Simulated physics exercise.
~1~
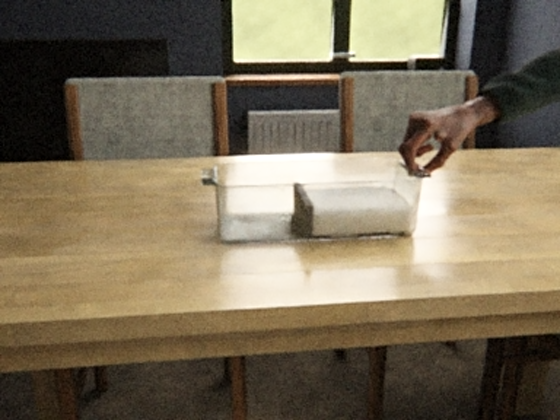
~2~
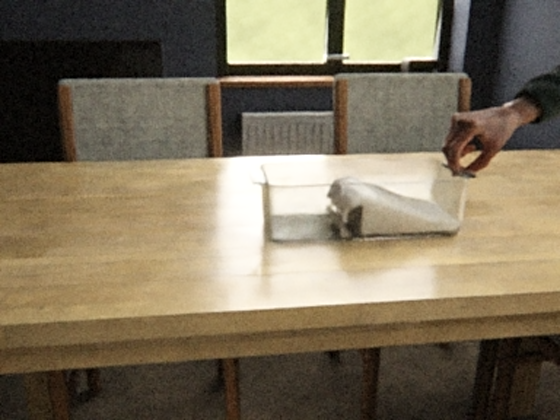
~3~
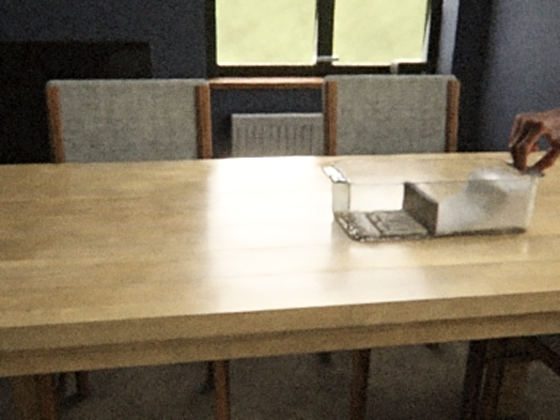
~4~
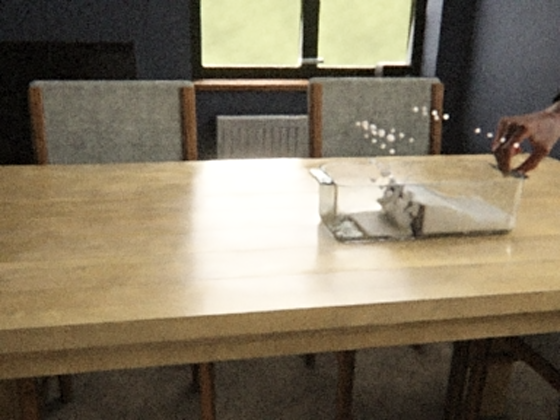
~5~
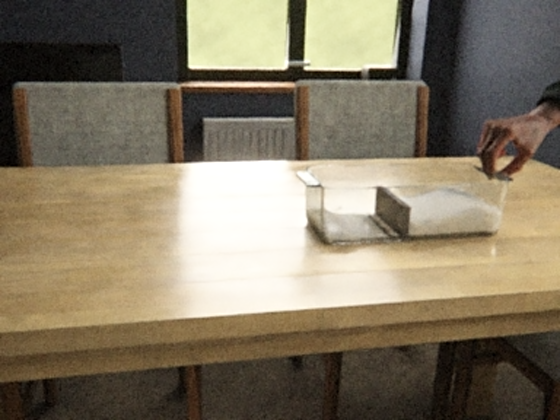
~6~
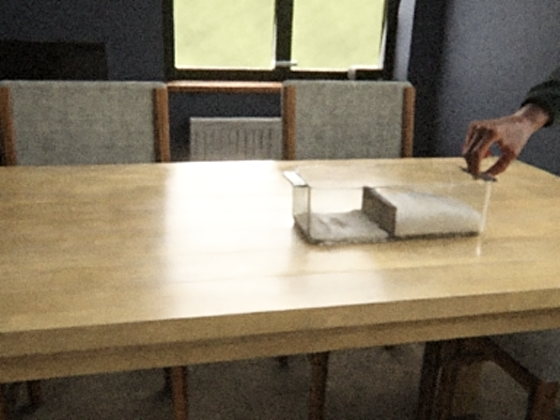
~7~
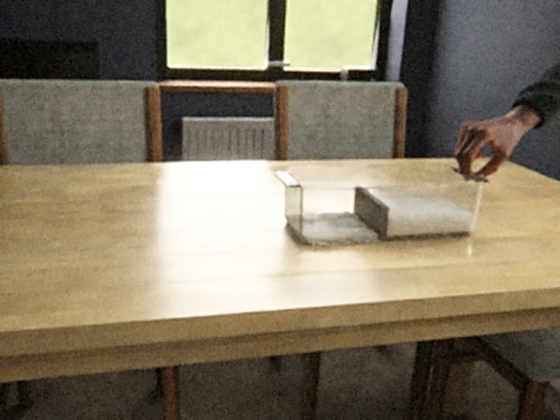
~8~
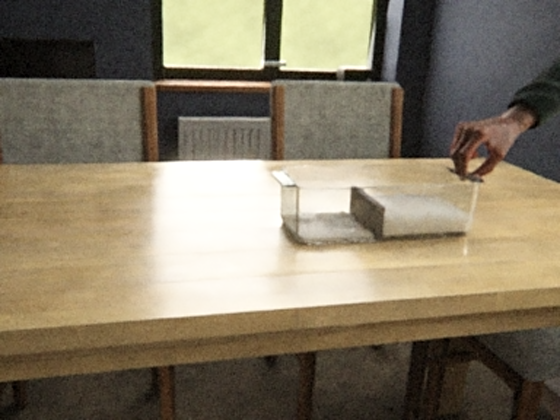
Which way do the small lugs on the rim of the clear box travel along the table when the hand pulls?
They move to the right, carried along with the box as the hand pulls it.
